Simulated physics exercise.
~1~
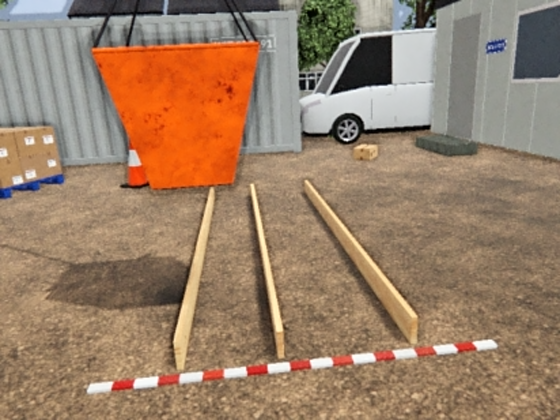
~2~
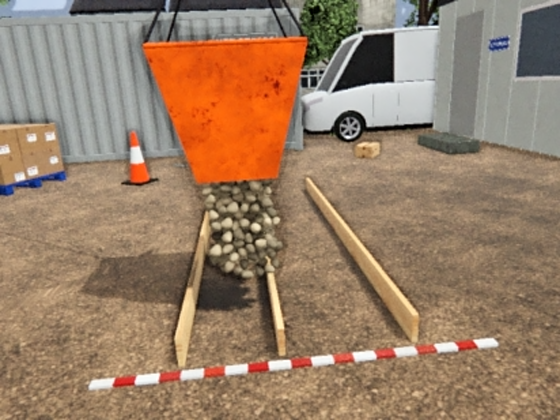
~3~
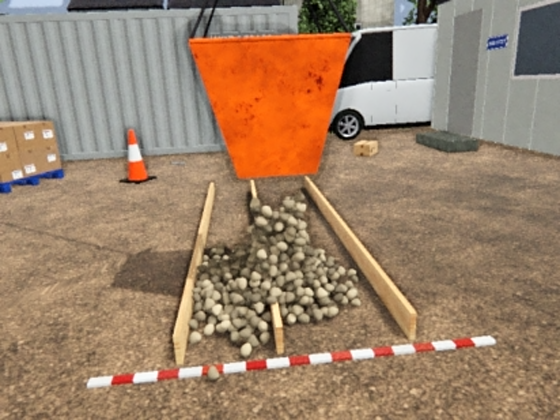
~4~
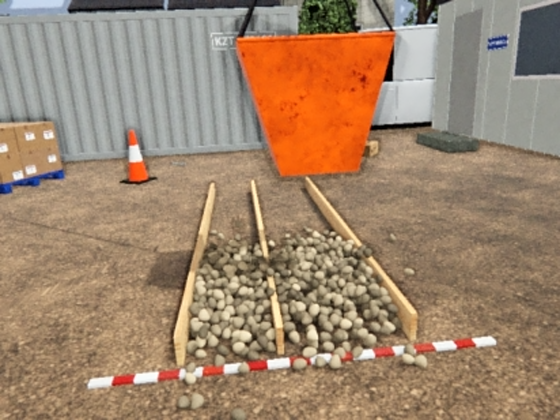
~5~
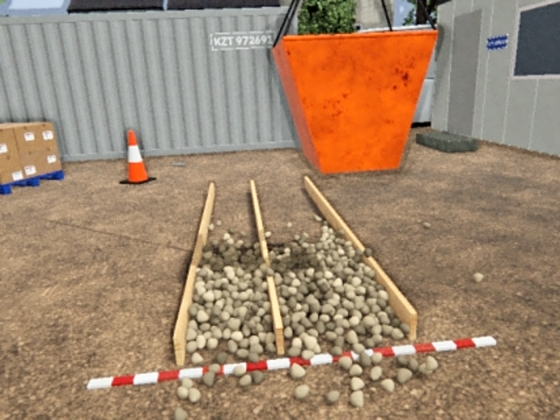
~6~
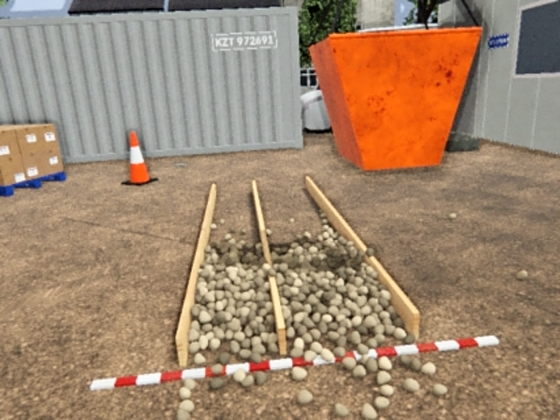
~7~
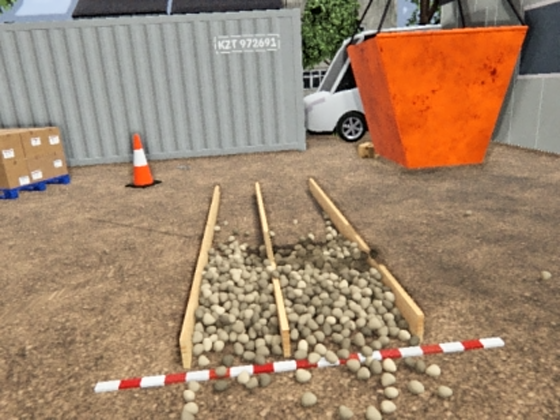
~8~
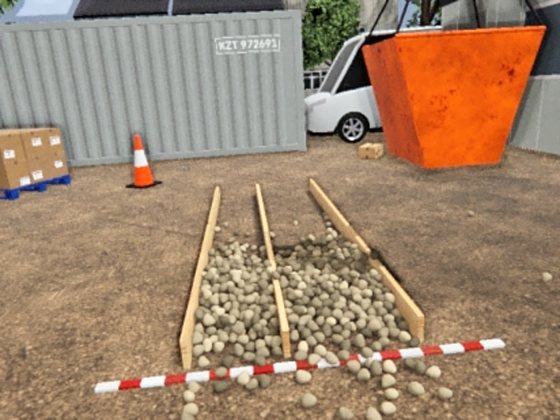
An orange skip moves right, dropping rounded stones that spread across two plank-lined bays.
